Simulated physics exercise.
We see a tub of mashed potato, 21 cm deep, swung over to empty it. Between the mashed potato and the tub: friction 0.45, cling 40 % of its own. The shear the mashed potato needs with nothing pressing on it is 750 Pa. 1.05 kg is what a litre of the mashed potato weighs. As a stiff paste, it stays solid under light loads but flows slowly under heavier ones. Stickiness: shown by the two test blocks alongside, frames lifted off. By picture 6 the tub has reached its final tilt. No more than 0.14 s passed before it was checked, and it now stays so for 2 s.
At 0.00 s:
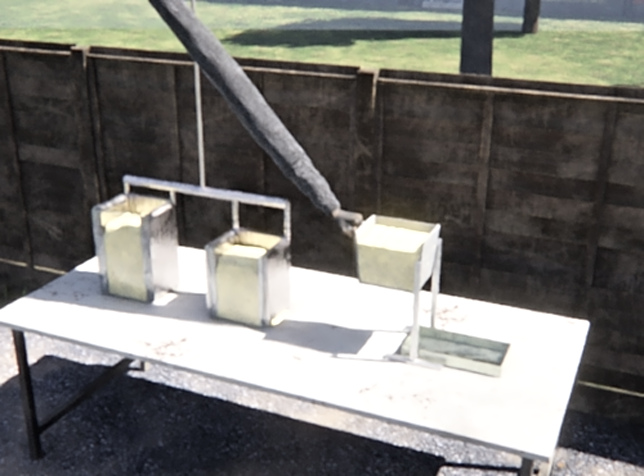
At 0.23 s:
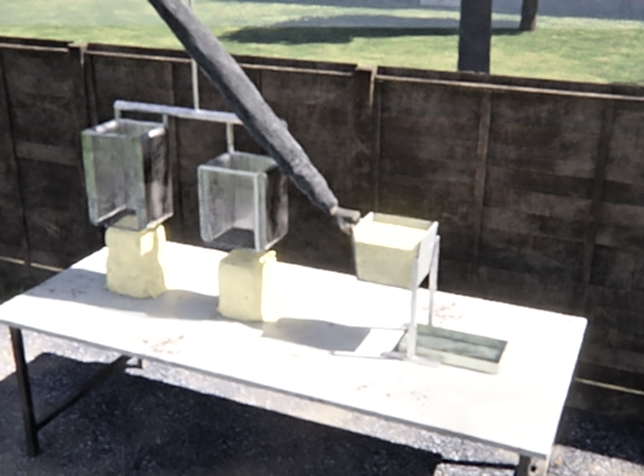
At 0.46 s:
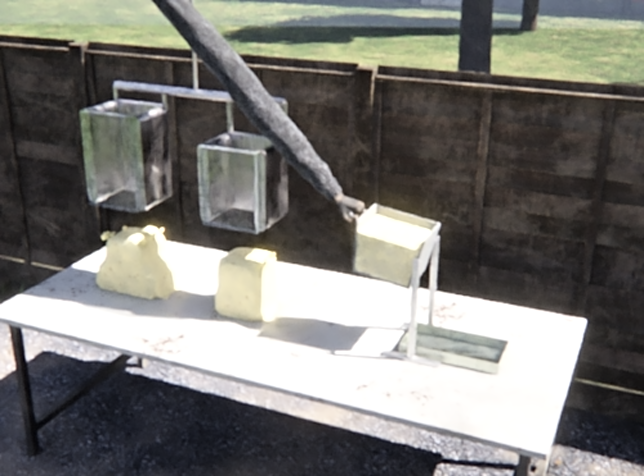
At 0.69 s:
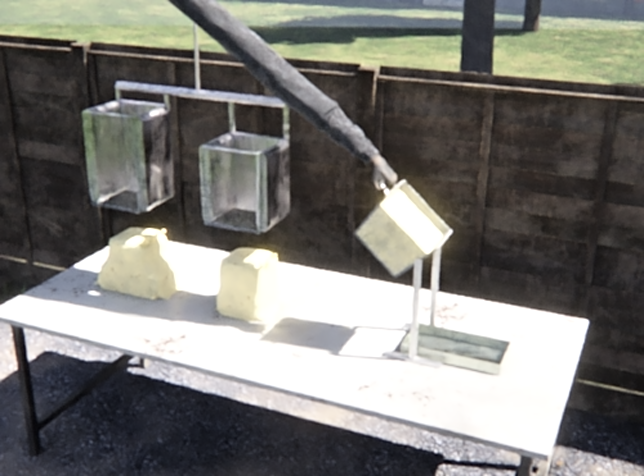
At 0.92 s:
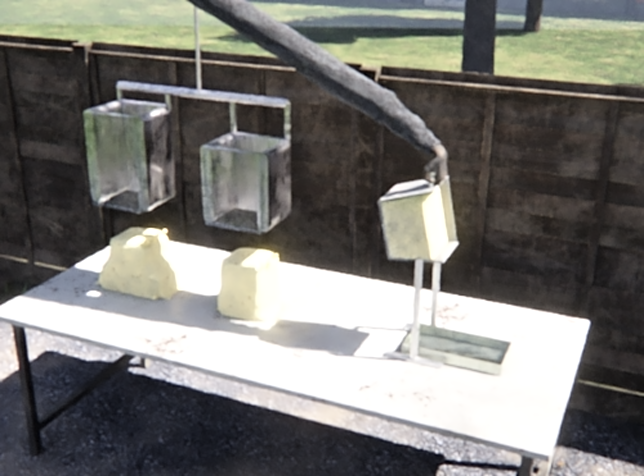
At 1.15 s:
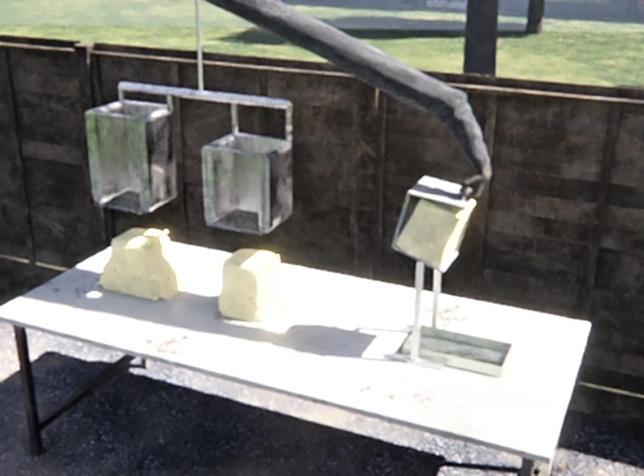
A metal frame lifts two open boxes off pale yellow blocks on a white table, the left block slumping more than the right, then a dark arm swings a tub of the pale mass over to the right past sideways.
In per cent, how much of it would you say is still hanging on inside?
I would say around 0 percent.
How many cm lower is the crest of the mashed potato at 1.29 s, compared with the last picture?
Roughly 5 cm.
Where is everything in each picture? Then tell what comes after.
Handle-side rim at (357, 233), tilt 0 degrees; crest of the mashed potato at (420, 252); block heights 36 cm, 28 cm (left to right), in the first frame.
Handle-side rim at (354, 230), tilt 0 degrees; crest of the mashed potato at (417, 250); block heights 33 cm, 27 cm (left to right), in the second frame.
Handle-side rim at (358, 222), tilt 8 degrees; crest of the mashed potato at (362, 233); block heights 27 cm, 26 cm (left to right), in the third frame.
Handle-side rim at (387, 197), tilt 42 degrees; crest of the mashed potato at (384, 207); block heights 27 cm, 26 cm (left to right), in the fourth frame.
Handle-side rim at (432, 194), tilt 78 degrees; crest of the mashed potato at (419, 197); block heights 27 cm, 26 cm (left to right), in the fifth frame.
Handle-side rim at (463, 209), tilt 103 degrees; crest of the mashed potato at (424, 201); block heights 27 cm, 26 cm (left to right), in the sixth frame.
After 1.29 s, the tub is at 103 degrees and holds 72 %.
After 1.46 s, the tub is at 103 degrees and holds 20 %.
After 1.63 s, the tub is at 103 degrees and holds 0 %.
After 1.80 s, the tub is at 103 degrees and holds 0 %.
After 3.15 s, the tub is at 103 degrees and holds 0 %.
